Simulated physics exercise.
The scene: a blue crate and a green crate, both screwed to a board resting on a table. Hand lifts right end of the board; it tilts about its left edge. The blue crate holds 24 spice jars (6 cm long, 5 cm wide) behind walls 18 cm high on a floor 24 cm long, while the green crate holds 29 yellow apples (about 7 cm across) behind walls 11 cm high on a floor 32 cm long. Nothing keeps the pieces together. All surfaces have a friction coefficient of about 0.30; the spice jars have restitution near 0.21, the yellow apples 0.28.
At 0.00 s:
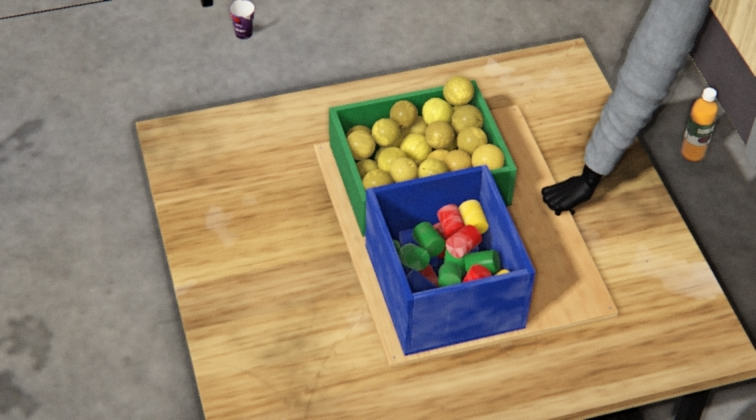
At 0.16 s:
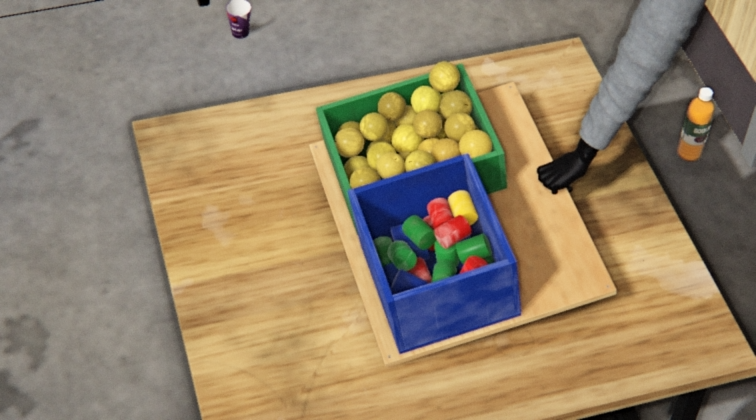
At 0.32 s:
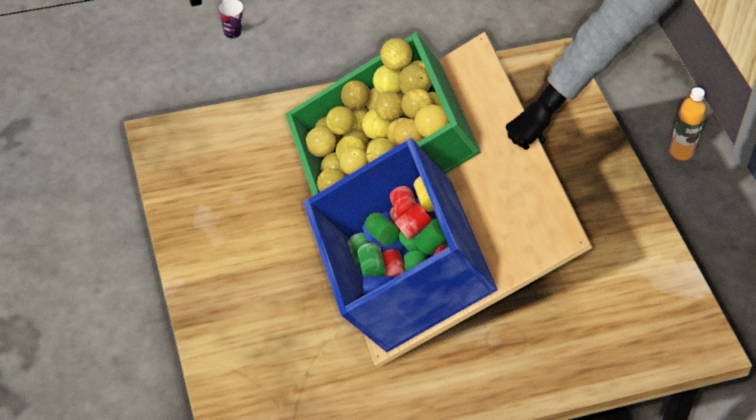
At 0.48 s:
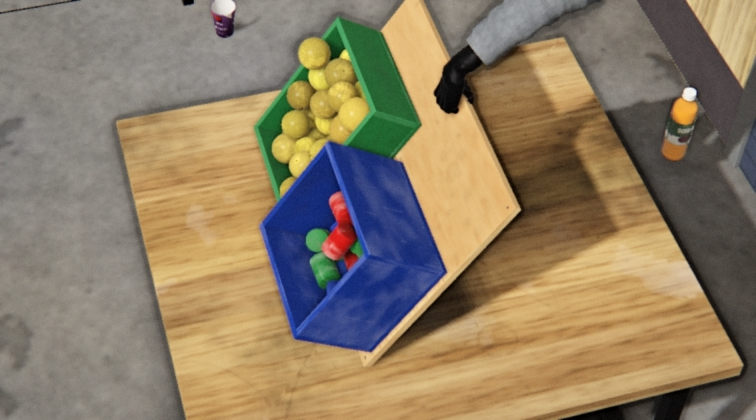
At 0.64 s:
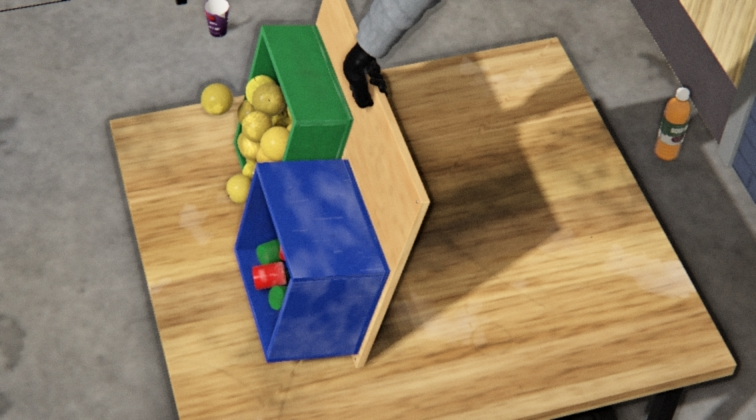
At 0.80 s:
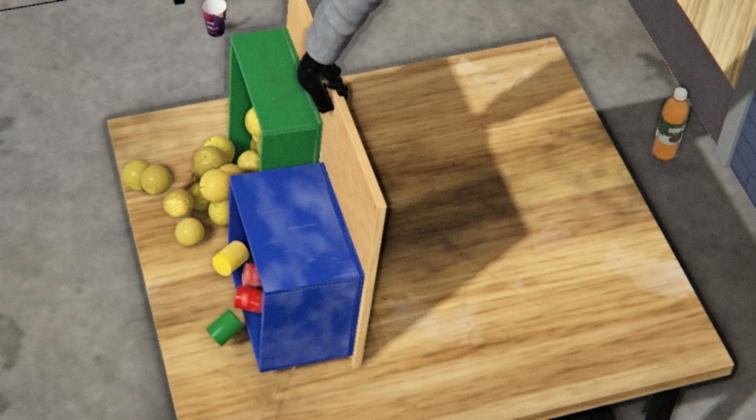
At the start, a blue crate of spice jars and a green crate of yellow apples sit on a board lying flat on a table. A gloved hand raises the board's right end, tilting it steeply leftward, and apples roll out onto the table, followed by a few jars.
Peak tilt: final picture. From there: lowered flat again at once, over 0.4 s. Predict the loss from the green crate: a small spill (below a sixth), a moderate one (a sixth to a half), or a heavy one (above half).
A heavy spill, above half.
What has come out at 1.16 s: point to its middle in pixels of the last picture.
Centre estimate: Around (183, 218).
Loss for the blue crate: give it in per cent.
For the blue crate, 30 percent.
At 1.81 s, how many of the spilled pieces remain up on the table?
Some 12 in number.
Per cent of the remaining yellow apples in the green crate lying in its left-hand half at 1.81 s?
50 percent, give or take.
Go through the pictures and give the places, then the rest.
In the first picture (places track the rim corner closest to us here, unless another is named; the camera pans a little), green crate (by its farthest rim corner) (470, 82); blue crate (413, 296); tipped 0°; all still inside.
The second picture shows green crate (458, 66); blue crate (393, 298); tipped 9°.
The third picture shows blue crate (346, 309); tipped 30°.
The fourth picture shows blue crate (297, 333); tipped 56°.
The fifth picture shows blue crate (267, 356); tipped 77°; 3 out, the lowest apple at (241, 189).
The sixth picture shows blue crate (259, 367); tipped 86°; 13 out, the lowest apple at (202, 196).
After 0.96 s, tilt 56°; the blue crate is down by 2 of 24 and the green crate is down by 14 of 29.
After 1.16 s, tilt 2°; the blue crate is down by 7 of 24 and the green crate is down by 18 of 29.
After 1.45 s, tilt 0°; the blue crate is down by 7 of 24 and the green crate is down by 18 of 29.
When it is over (at 1.81 s), the blue crate is down by 7 of 24 and the green crate is down by 18 of 29. Asked share, 18 of 29, 62 per cent.
